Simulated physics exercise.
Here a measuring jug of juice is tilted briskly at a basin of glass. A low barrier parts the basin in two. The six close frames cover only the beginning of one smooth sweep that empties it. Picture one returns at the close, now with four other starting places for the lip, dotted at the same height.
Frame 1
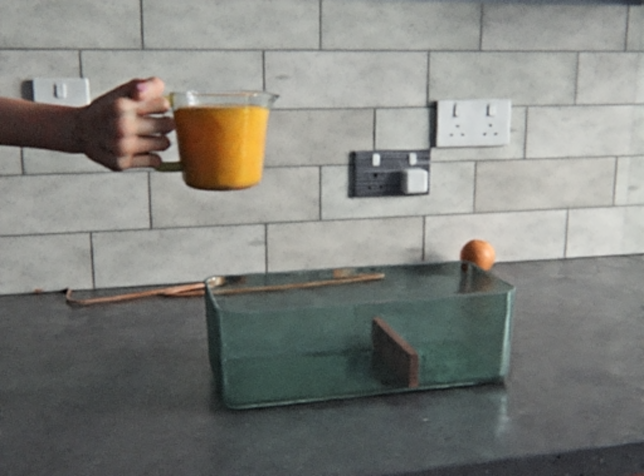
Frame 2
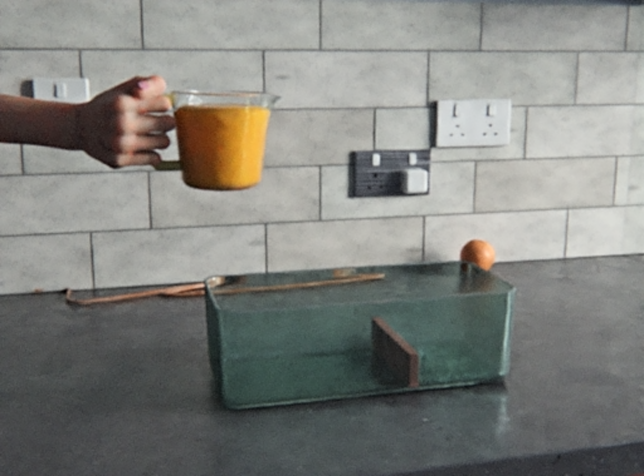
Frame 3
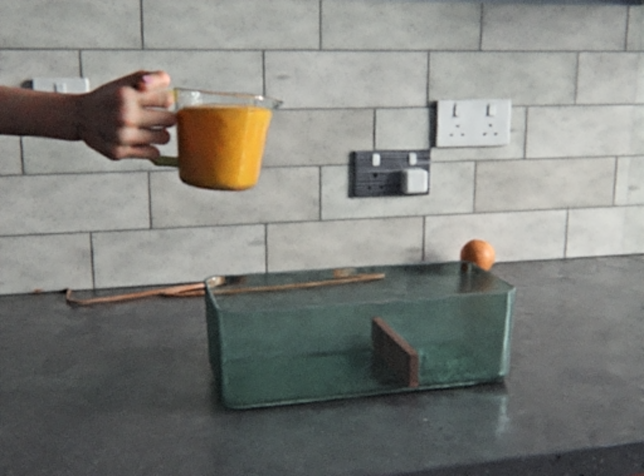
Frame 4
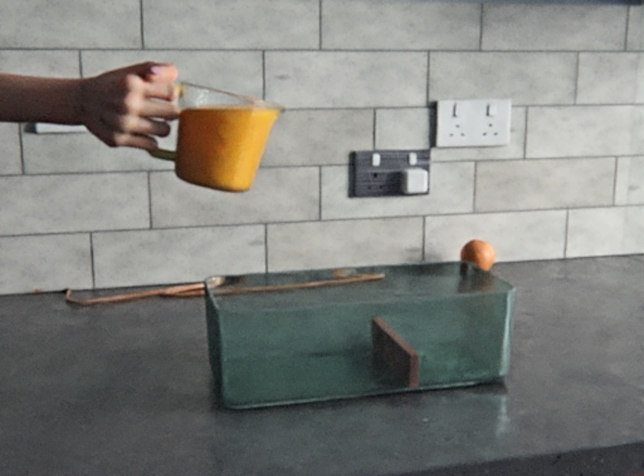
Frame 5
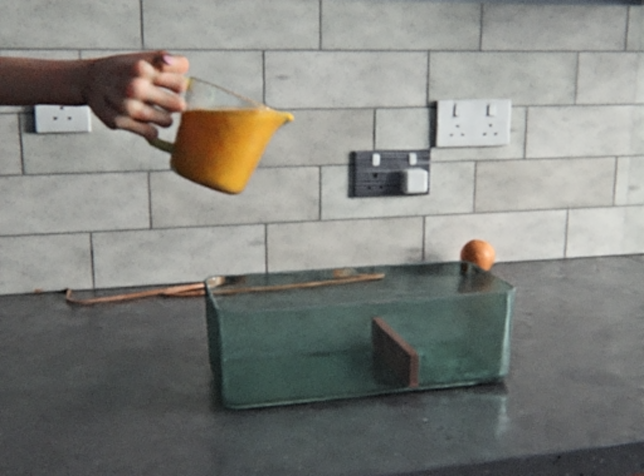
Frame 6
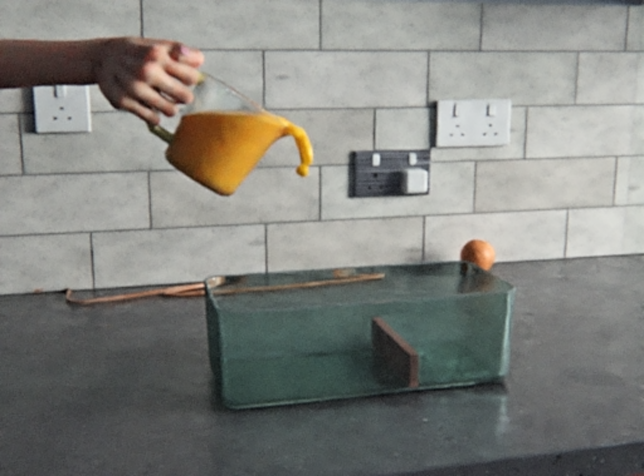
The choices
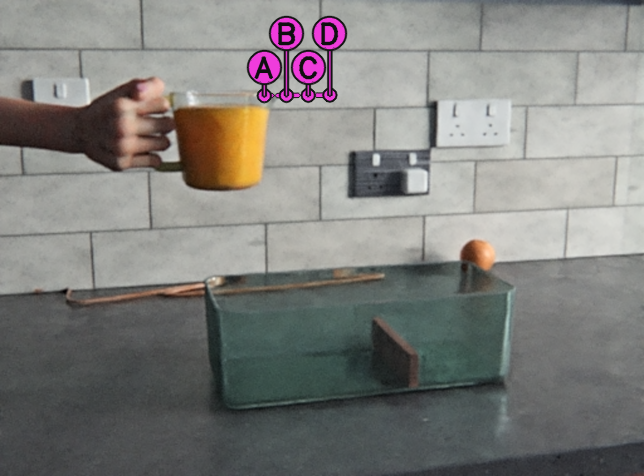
A hand tilting a glass jug of orange juice rightward above a divided glass basin, juice starting to pour from the lip.
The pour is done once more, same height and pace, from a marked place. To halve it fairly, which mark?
Choose D.
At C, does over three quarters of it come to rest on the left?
Yes.
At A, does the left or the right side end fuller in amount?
The left side.
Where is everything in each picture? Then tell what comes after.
Upright, lip at (278, 95); basin from (221, 407) to (506, 378); top of the wall at (394, 334); nothing has left yet, in the first frame.
Upright, lip at (279, 97); nothing has left yet, in the second frame.
Tipped about 6°, lip at (282, 101); nothing has left yet, in the third frame.
Tipped about 13°, lip at (286, 109); nothing has left yet, in the fourth frame.
Tipped about 22°, lip at (289, 120); juice is over the lip, down to (289, 120), in the fifth frame.
Tipped about 34°, lip at (291, 134); juice is over the lip, down to (302, 173), in the sixth frame.
In magenta, A at (264, 95); B at (286, 95); C at (308, 95); D at (329, 95).
Choosing A, about 93 % ends left of the wall and 6 % right of it.
Choosing B, about 91 % ends left of the wall and 6 % right of it.
Choosing C, about 87 % ends left of the wall and 9 % right of it; 4 % is lost outside.
Choosing D, about 52 % ends left of the wall and 47 % right of it.
